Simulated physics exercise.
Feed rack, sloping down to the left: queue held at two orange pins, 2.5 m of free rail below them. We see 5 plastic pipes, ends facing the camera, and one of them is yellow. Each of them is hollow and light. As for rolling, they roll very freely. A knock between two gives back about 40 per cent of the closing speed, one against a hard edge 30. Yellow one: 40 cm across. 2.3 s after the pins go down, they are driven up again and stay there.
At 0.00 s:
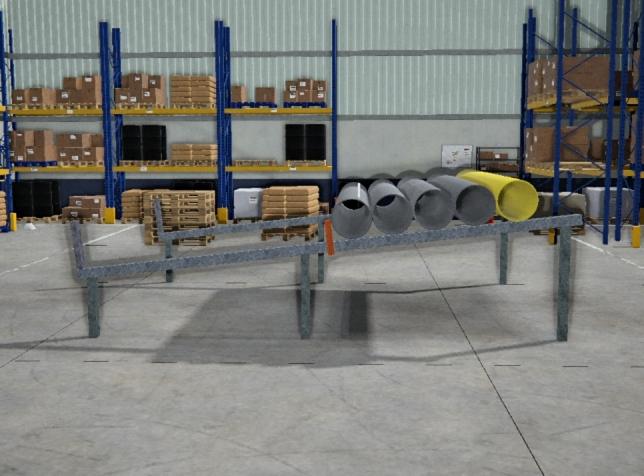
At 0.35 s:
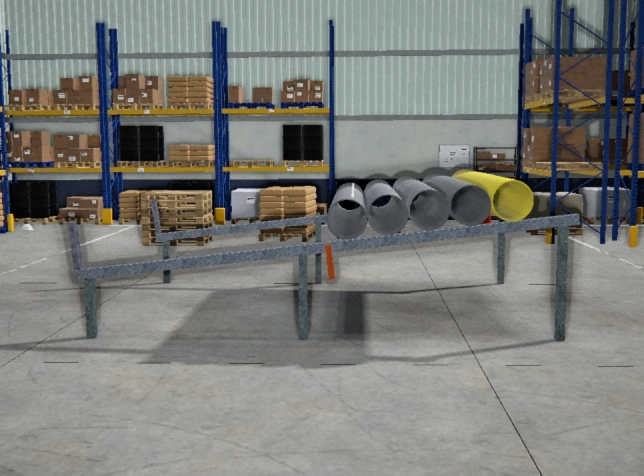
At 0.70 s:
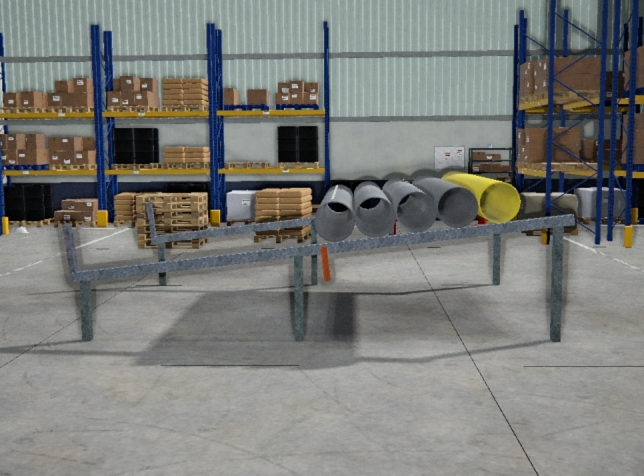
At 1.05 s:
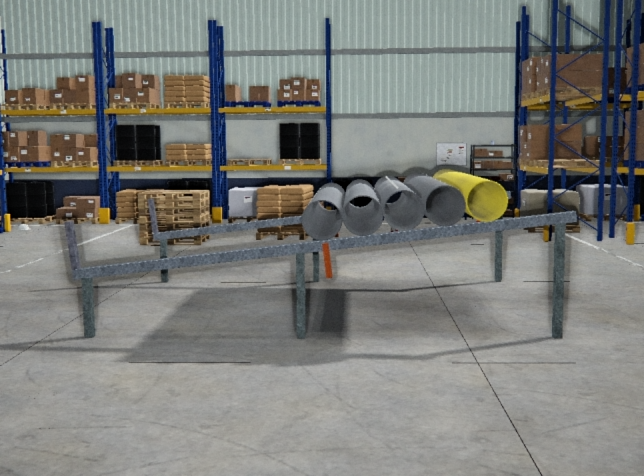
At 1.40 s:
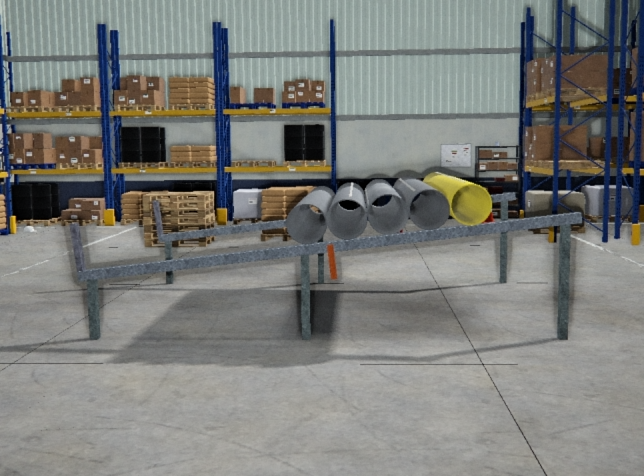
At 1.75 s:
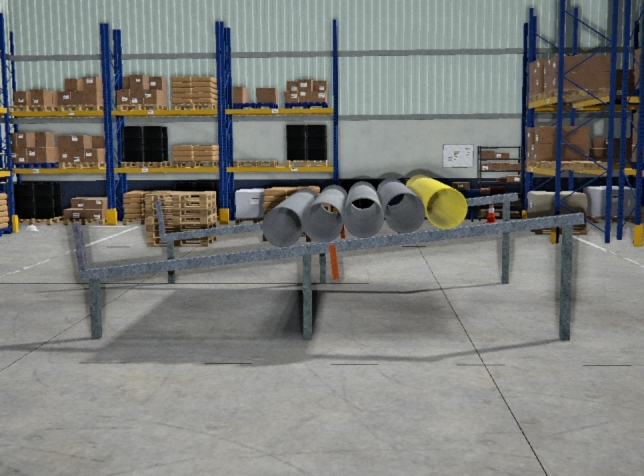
Five hollow pipes, four grey and a yellow one at the right end, lie side by side on a sloping metal rack in a warehouse, seen from the front with their open ends facing the camera. Behind them stand blue and orange shelves of boxes and pallets. An orange pin drops at the rack's middle, and the pipes roll together down to the left, slowly then faster, as the view shifts slightly.
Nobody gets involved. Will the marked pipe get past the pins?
It is kept in line.
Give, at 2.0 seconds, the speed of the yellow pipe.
Around 0.9 m/s.
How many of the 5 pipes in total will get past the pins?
Exactly 4.
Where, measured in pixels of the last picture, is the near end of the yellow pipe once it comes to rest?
It comes to rest at about (353, 219).
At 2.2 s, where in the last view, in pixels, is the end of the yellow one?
I'd put it somewhere around (403, 213) in that view.
By 2.0 s, yellow is on the rails, 90 cm above the pins, rolling left; 2 below the pins.
By 2.2 s, yellow is on the rails, 70 cm above the pins, rolling left; 3 below the pins.
By 2.8 s, yellow is on the rails, 25 cm above the pins, rolling right; 4 below the pins.
Finally (4.2 s), yellow is on the rails, 25 cm above the pins; 4 below the pins.
